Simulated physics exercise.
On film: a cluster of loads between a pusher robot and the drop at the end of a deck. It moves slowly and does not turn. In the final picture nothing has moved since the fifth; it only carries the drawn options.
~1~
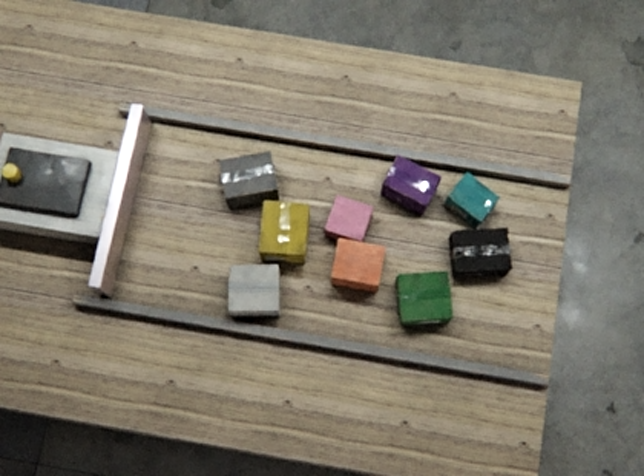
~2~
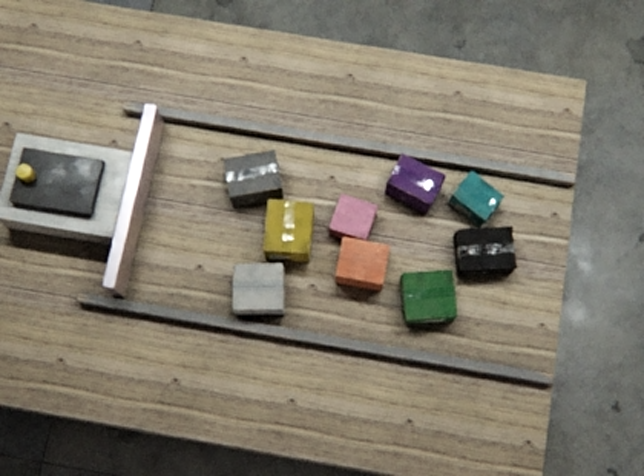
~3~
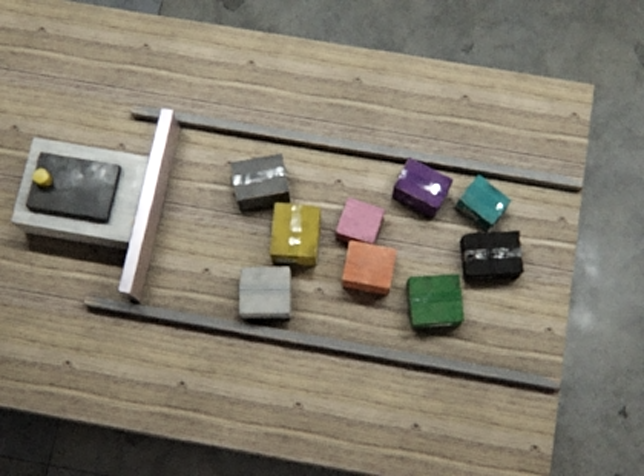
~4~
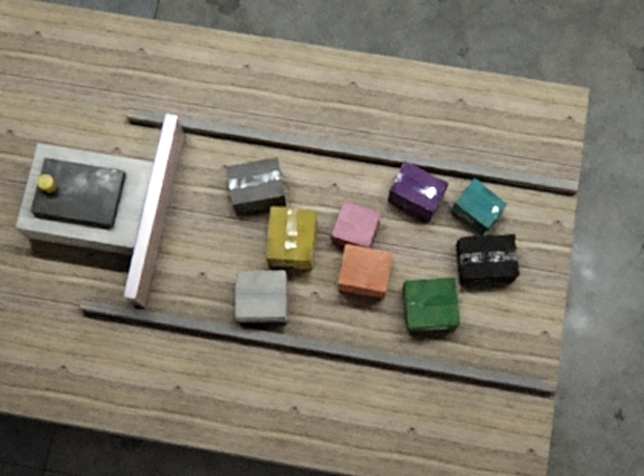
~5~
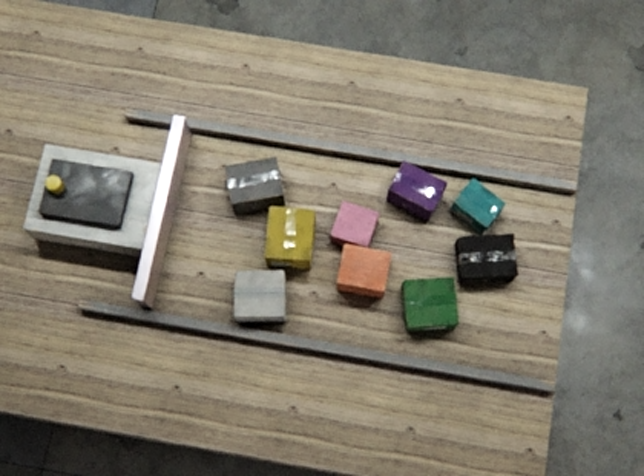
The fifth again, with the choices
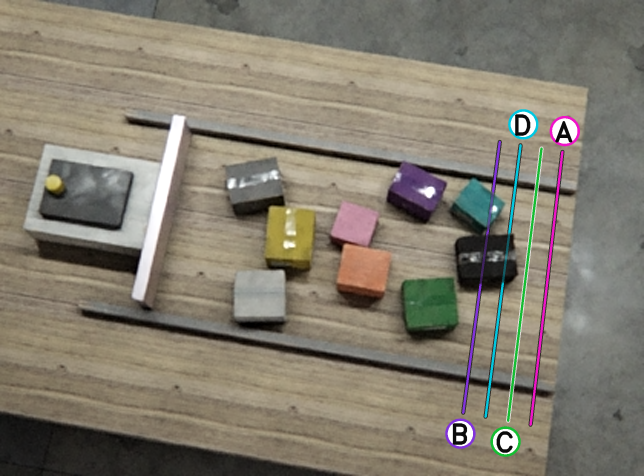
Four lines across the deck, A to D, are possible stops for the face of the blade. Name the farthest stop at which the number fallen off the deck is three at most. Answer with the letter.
B.
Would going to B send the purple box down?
By then, no.
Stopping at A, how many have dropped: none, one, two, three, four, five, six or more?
In all, six or more.
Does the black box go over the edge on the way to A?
Yes.
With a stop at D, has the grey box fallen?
By then, no.
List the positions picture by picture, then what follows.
In the first frame, grey box (249, 181); turquoise parcel (472, 201); robot (50, 182).
In the second frame, robot (63, 183); orange crate (363, 265).
In the third frame, robot (80, 187); green parcel (435, 301).
In the fourth frame, robot (85, 193); purple box (418, 192).
In the fifth frame, robot (93, 194); grey box (255, 186); turquoise parcel (478, 207); pink crate (354, 227).
On the marked copy, A at (547, 283); B at (482, 272); C at (525, 279); D at (504, 276).
With B. Early on, robot (208, 213); white box (294, 306); grey box (315, 202).
Further on, robot (324, 233); turquoise parcel (533, 206); black box (516, 270).
At the end, robot (416, 248); turquoise parcel over the edge; black box over the edge; two fallen.
As for the rest, A drops nine; C drops six; D drops six.
